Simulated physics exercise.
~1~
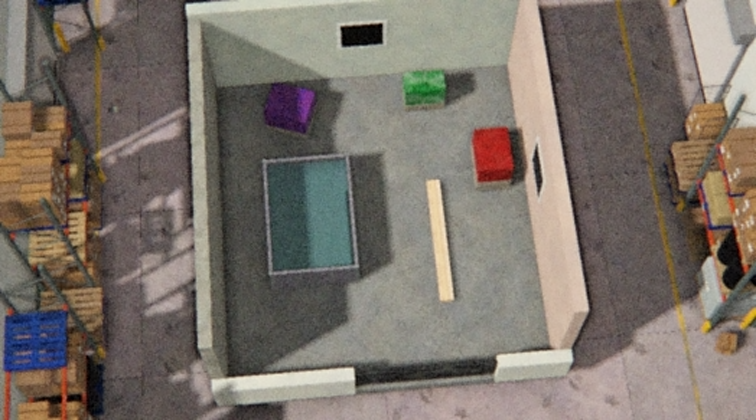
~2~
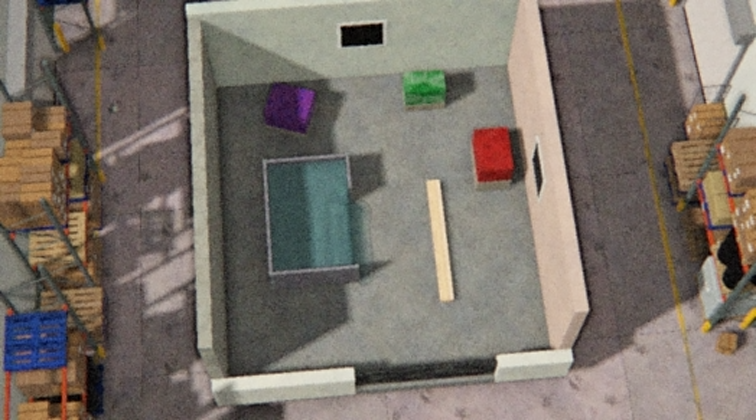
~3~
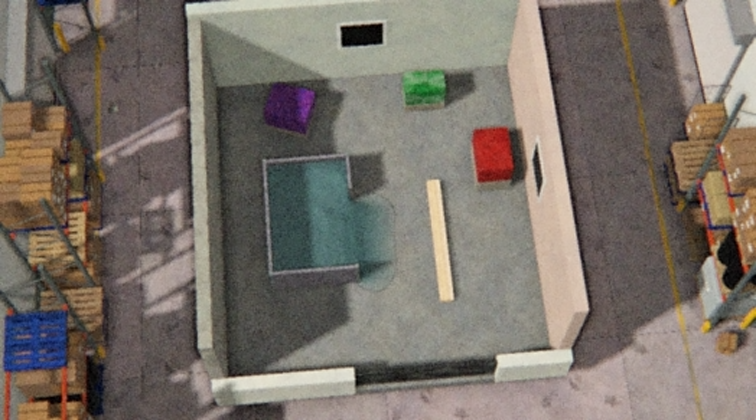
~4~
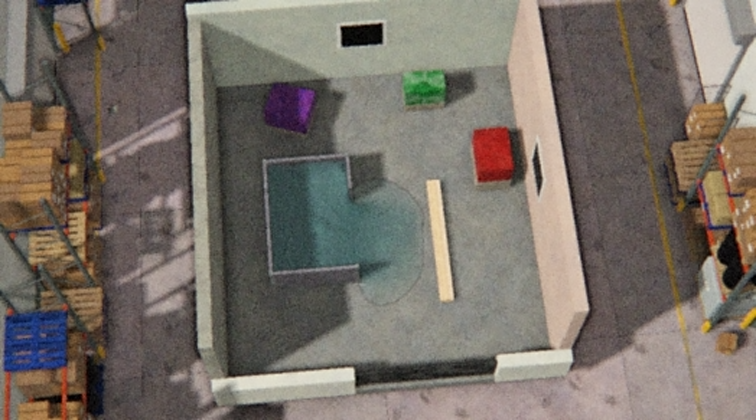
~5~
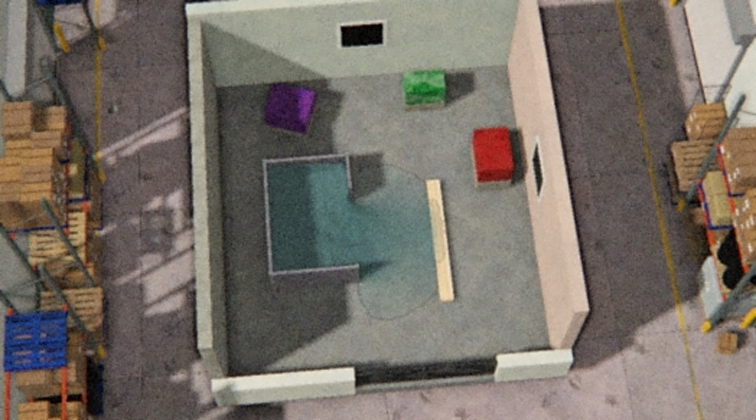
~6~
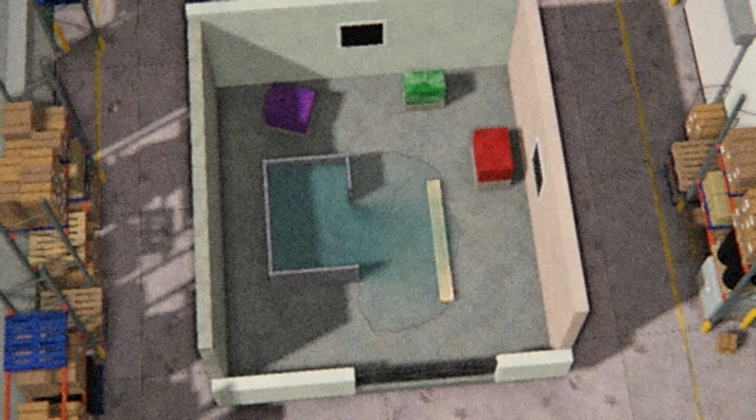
In a warehouse bay, water sits in a rectangular tank inside a low-walled enclosure, then pours through a gap in its right side and spreads rightward across the floor, reaching and rounding a pale plank near the red block.
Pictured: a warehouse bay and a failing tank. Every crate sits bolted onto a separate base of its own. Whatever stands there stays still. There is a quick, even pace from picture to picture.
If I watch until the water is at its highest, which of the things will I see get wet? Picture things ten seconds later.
You would see this: The red crate keeps dry; the green crate keeps dry; the purple crate keeps dry.
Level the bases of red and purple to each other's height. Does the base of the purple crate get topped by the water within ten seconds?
As for the purple crate, it stays clear.
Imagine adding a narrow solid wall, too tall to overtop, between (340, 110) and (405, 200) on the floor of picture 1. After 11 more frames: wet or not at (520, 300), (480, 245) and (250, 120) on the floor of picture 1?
First inundated, then inundated, then unwetted.
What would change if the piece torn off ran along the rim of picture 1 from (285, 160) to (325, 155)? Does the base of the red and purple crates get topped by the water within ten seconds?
My reading: Red stays untouched, purple gets drenched.
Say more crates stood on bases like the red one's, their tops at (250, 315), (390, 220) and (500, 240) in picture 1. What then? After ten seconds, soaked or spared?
Respectively: Comes through fine, is reached and comes through fine.
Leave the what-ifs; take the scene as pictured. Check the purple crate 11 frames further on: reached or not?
By then the purple crate has stayed dry.
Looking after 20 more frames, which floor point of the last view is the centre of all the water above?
My pick is pixel (423, 244).
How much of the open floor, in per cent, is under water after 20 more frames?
About 60 in a hundred.
A moment on, water covers 35 % of the floor; the red crate water round its plinth, the green crate not reached, the purple crate not reached.
Next, water covers 50 % of the floor; the red crate water round its plinth, the green crate water round its plinth, the purple crate not reached.
Then, water covers 60 % of the floor; the red crate water round its plinth, the green crate water round its plinth, the purple crate not reached.
Later, water covers 85 % of the floor; the red crate water round its plinth, the green crate water round its plinth, the purple crate water round its plinth.
In the end, water covers 100 % of the floor; the red crate stayed above the water, the green crate stayed above the water, the purple crate stayed above the water.
